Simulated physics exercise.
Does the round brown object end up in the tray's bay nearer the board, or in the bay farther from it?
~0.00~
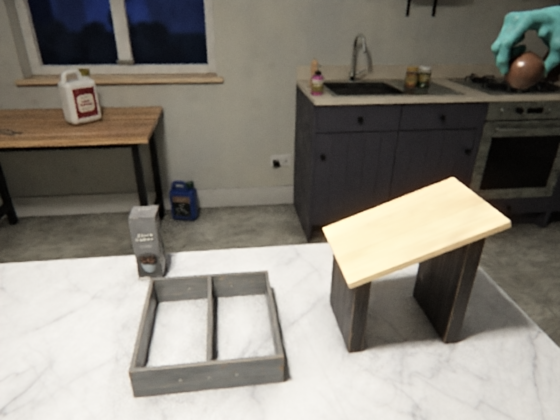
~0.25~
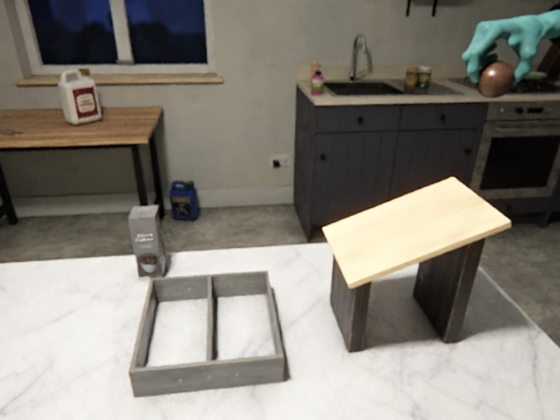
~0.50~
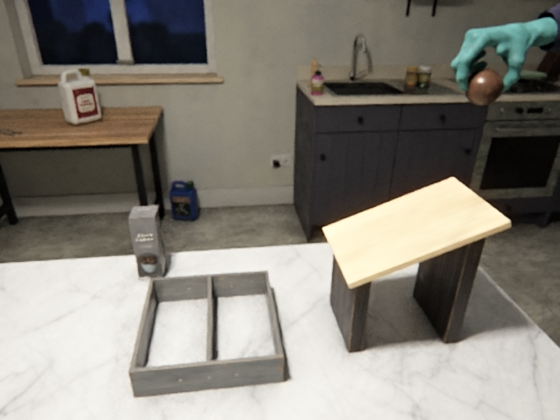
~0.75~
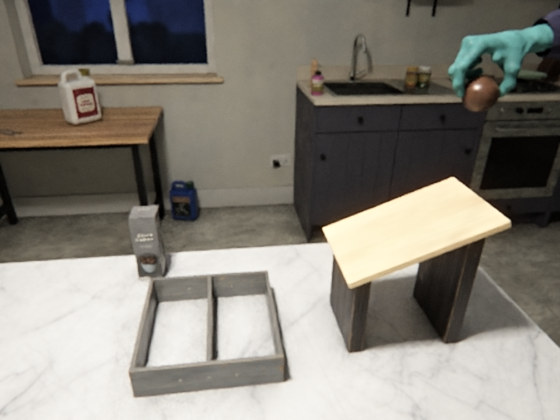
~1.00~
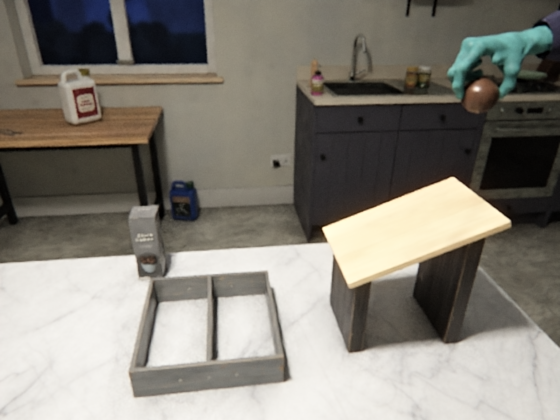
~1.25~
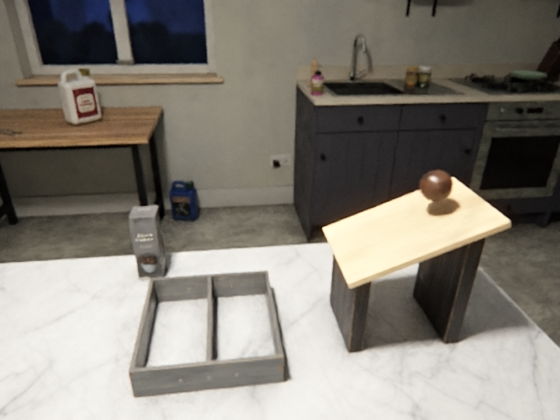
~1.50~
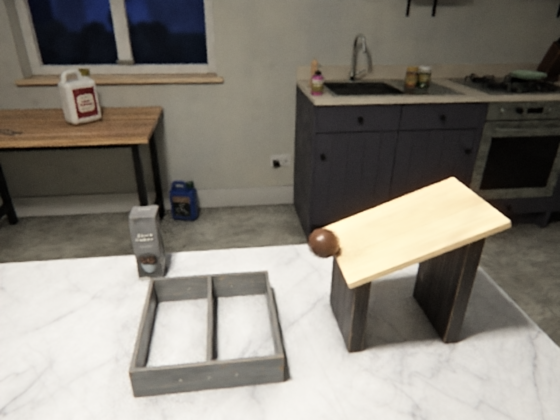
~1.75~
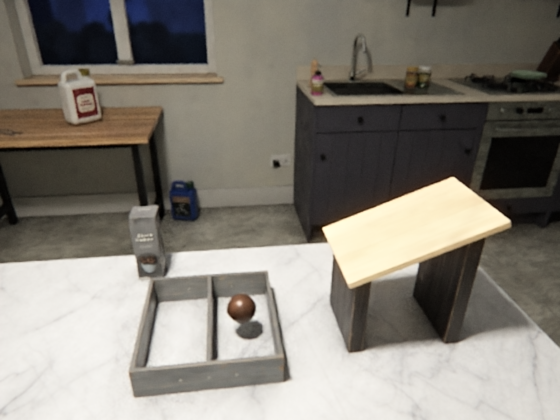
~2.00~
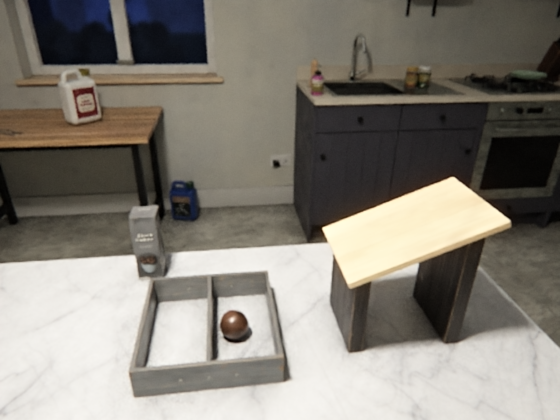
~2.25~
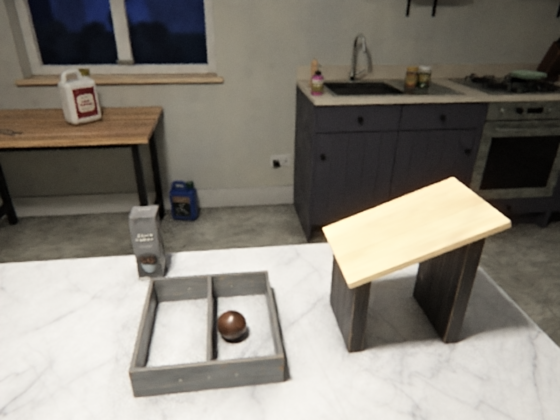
It ends up in the nearer bay, the one on the right next to the board, and rests there beside the divider.
A teal-gloved hand holds a round brown object at the upper right of a kitchen, seen from slightly above a white marbled worktop. On the worktop, a pale board on dark supports slopes down to the left towards an open grey tray with two bays, with a grey carton standing behind the tray. The hand moves left and lowers a little, pauses, then lets go and withdraws. The brown object travels down the board, leaves its lower left edge and drops into the tray's right bay. It settles there beside the divider, while the carton stays standing.
